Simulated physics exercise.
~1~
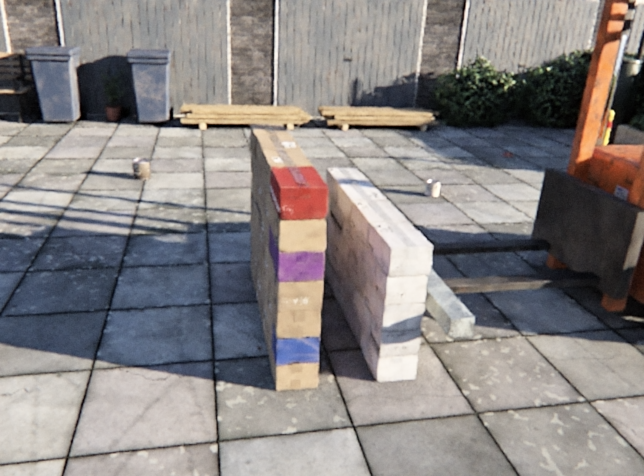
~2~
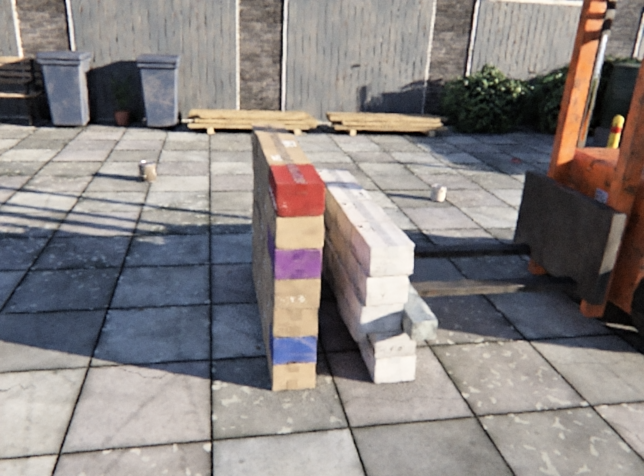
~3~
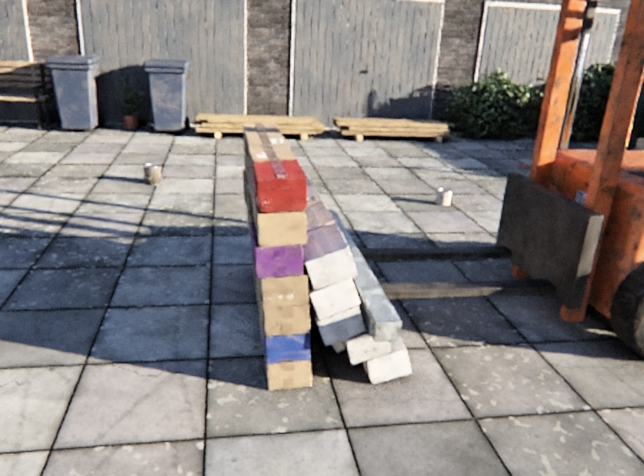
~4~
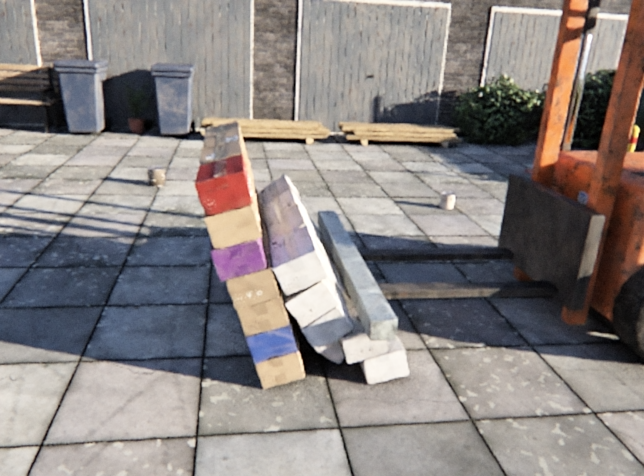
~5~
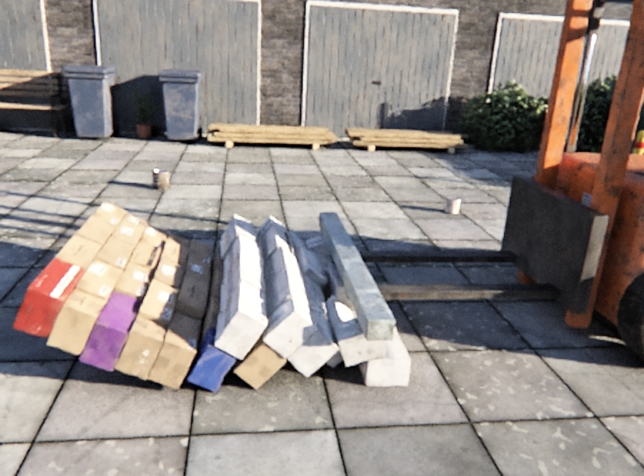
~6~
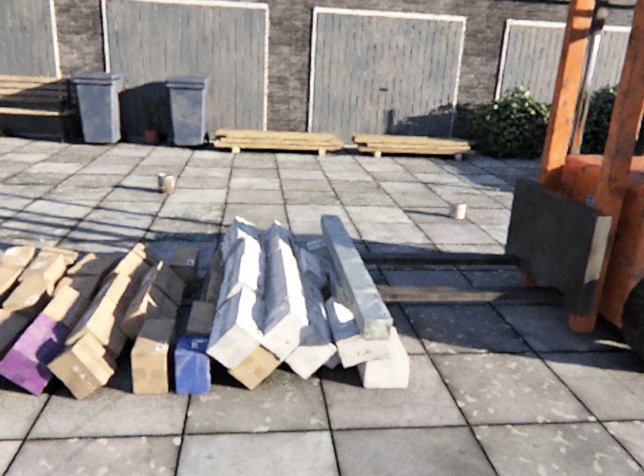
In this clip, an orange lift truck pushes a beam leftward into a thin wall of pale parcels, which buckles and leans into the neighbouring tan wall with red, purple and blue parcels; that wall topples left, and both end as rows of fallen parcels across the paving.
